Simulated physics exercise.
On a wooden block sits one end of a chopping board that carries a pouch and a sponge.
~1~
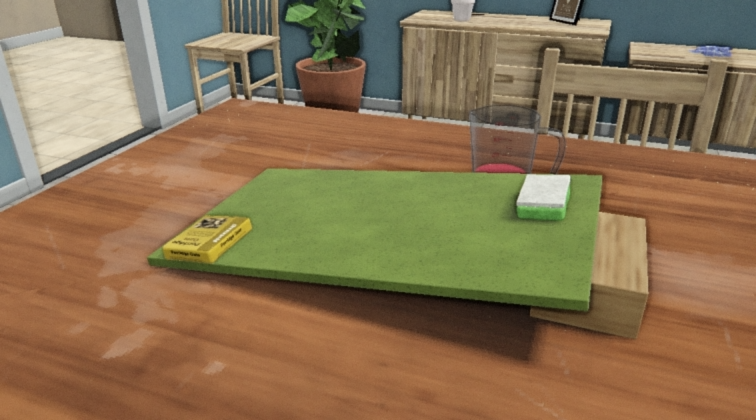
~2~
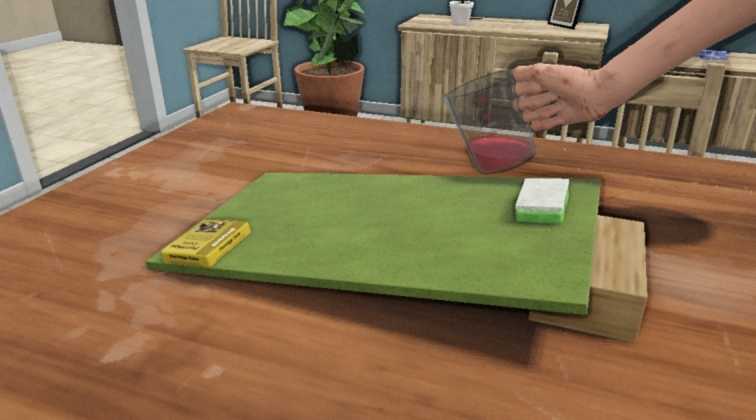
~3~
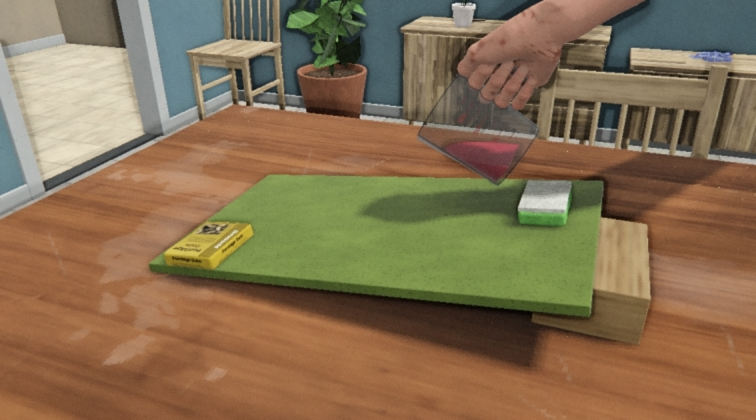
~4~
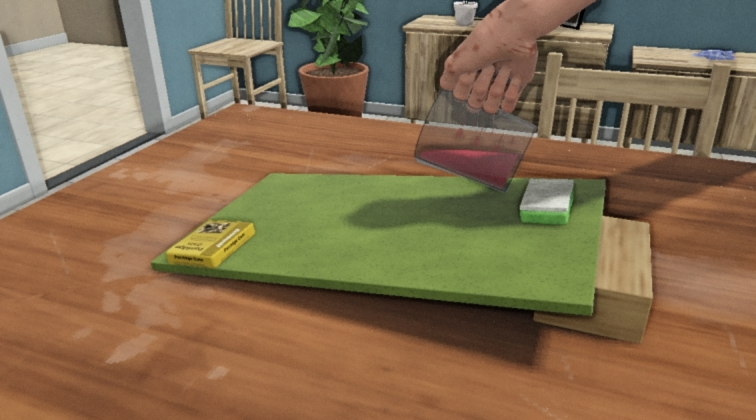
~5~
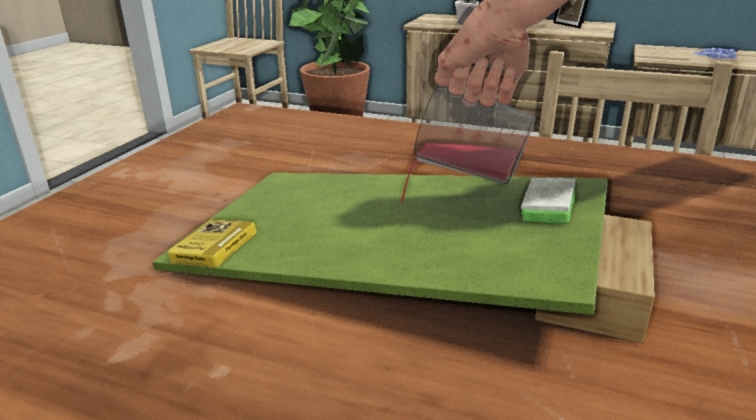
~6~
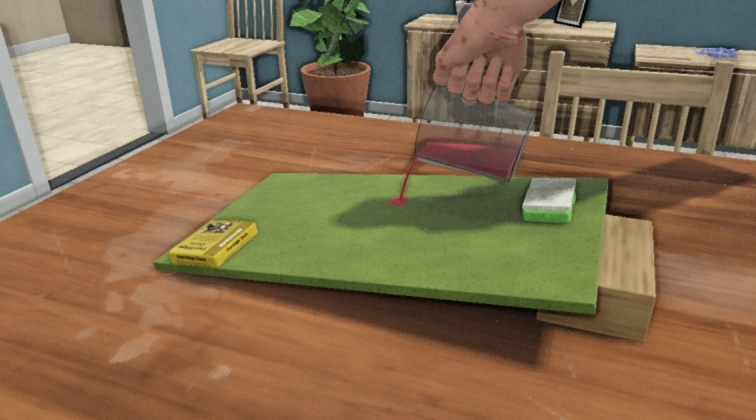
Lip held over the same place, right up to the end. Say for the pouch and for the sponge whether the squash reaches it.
Reached or not: Pouch: No; sponge: No.
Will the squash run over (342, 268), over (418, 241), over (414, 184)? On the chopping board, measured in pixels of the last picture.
Starting from the first: Never touched, then never touched, finally never touched.
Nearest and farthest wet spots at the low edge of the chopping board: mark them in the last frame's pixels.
From (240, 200) to (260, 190).
Soon after, it runs down to the left; the pouch is dry; the sponge is dry.
Later, it runs down to the left and off the end; the pouch is dry; the sponge is dry.
In the end, it runs down to the left and off the end; the pouch is dry; the sponge is dry.
